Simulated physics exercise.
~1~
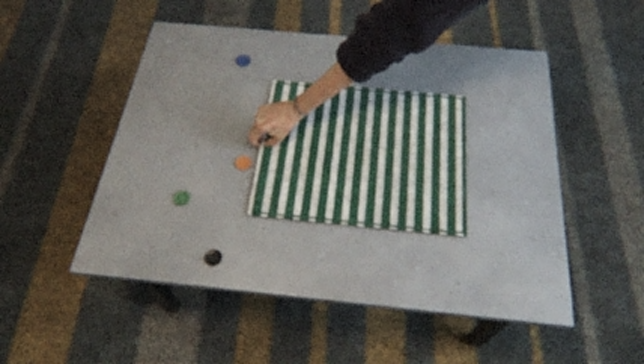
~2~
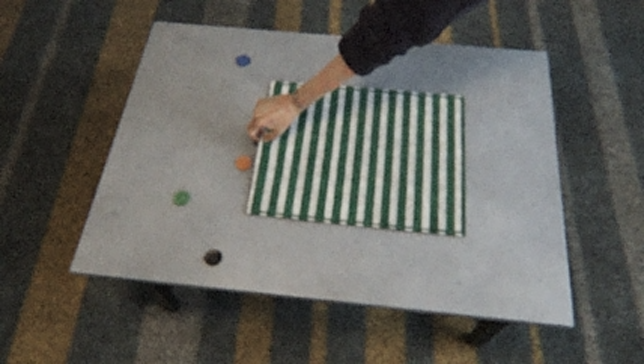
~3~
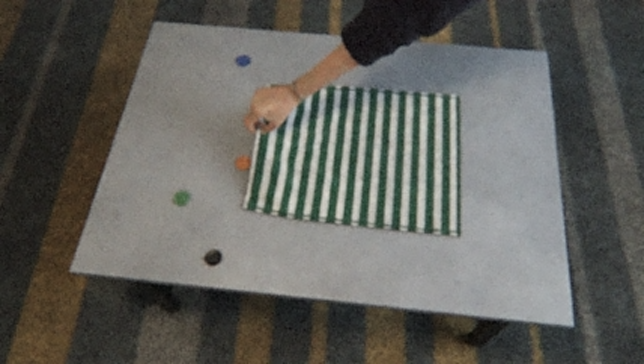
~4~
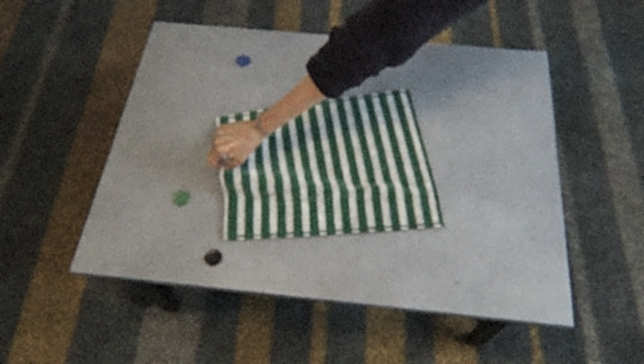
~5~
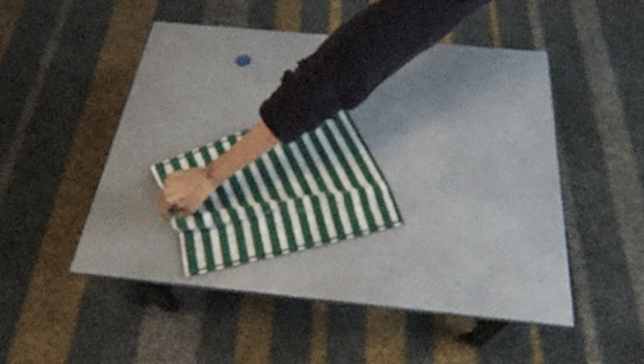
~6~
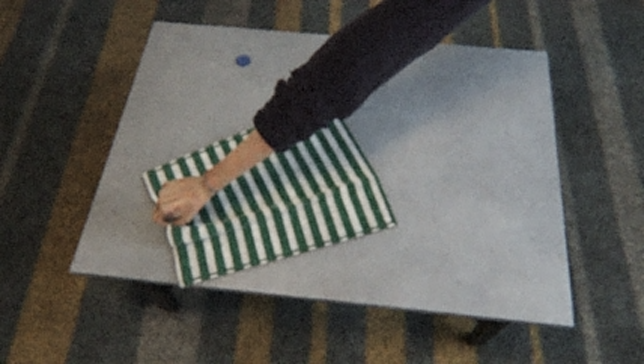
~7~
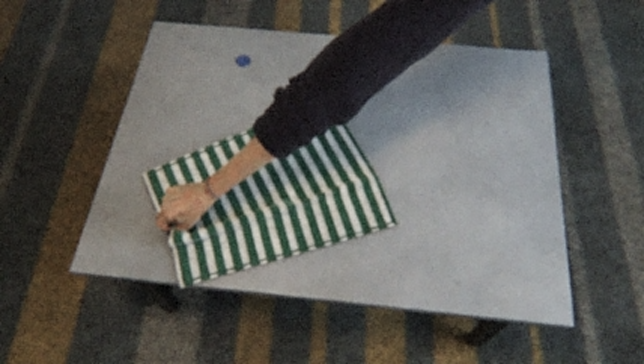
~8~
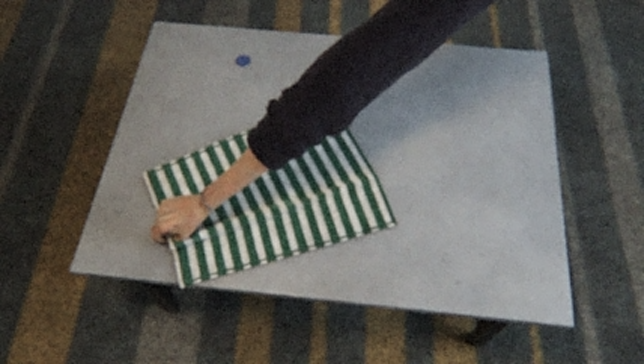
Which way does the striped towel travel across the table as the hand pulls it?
The striped towel moves to the left, also shifting toward the lower part of the view.
